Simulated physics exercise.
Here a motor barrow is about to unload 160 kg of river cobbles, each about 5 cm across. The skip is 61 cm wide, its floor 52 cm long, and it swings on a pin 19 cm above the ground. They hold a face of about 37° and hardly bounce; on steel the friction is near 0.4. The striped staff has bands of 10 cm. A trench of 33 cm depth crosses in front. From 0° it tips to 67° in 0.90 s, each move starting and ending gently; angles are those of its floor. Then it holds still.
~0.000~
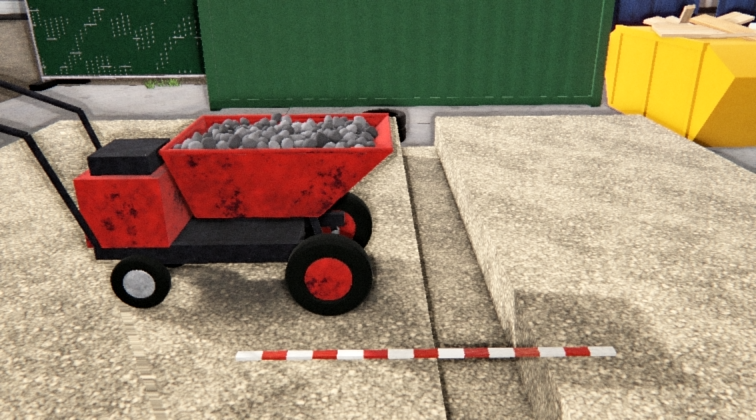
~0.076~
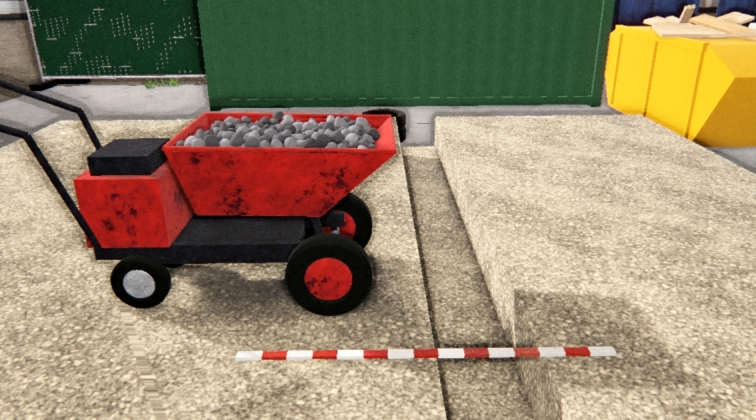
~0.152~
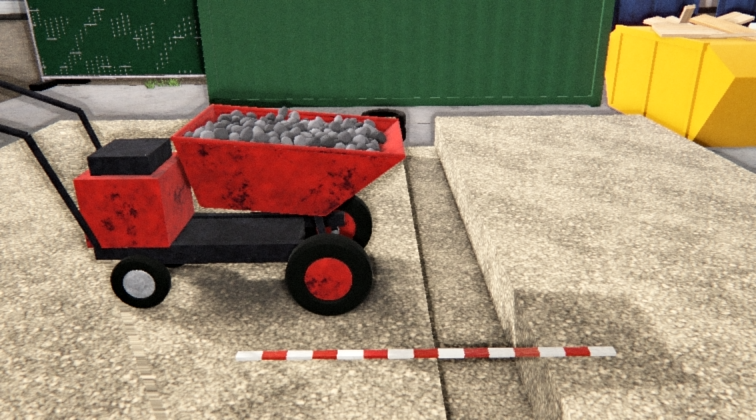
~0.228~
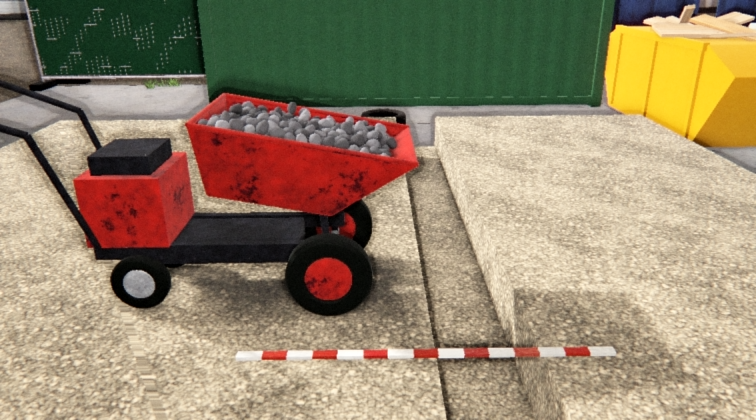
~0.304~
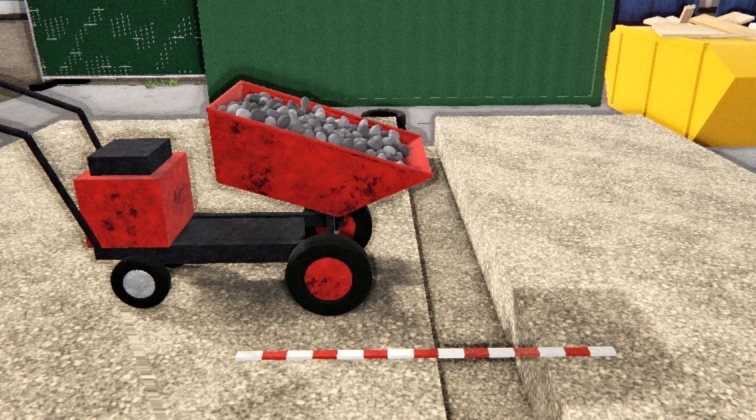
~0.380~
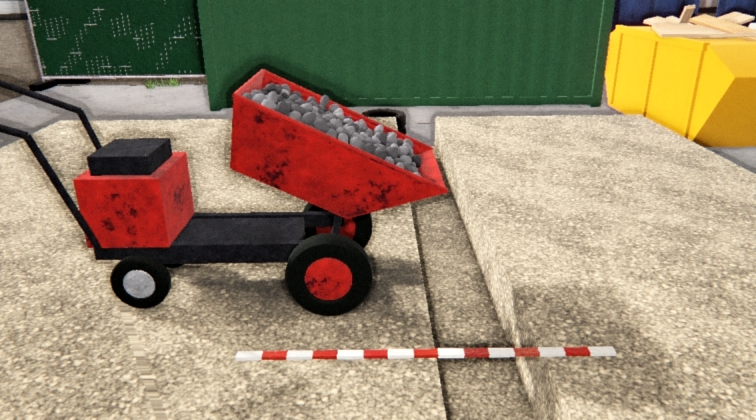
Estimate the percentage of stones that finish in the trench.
Roughly 61 per cent ends in the trench.
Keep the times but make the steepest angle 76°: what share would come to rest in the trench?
It would be near 70 per cent.
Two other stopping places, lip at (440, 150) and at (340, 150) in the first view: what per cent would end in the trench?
First some 25, then 100 per cent.
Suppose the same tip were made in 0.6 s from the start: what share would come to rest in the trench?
It would be near 45 per cent.
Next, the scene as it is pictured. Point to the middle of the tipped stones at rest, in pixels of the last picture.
Their middle is at about (496, 317).
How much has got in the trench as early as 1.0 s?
About 25 per cent by then.
After 0.7 s the floor is at 57°; 100 % in the skip; the foremost stones are at (469, 220).
After 1.0 s the floor is at 67°; 60 % in the skip, 24 % in the trench, 16 % past the trench; the foremost stones are at (562, 285).
After 1.4 s the floor is at 67°; 18 % in the skip, 44 % in the trench, 38 % past the trench; the foremost stones are at (701, 292).
After 3.3 s the floor is at 67°; 0 % in the skip, 61 % in the trench, 39 % past the trench; the foremost stones are past the picture's edge.
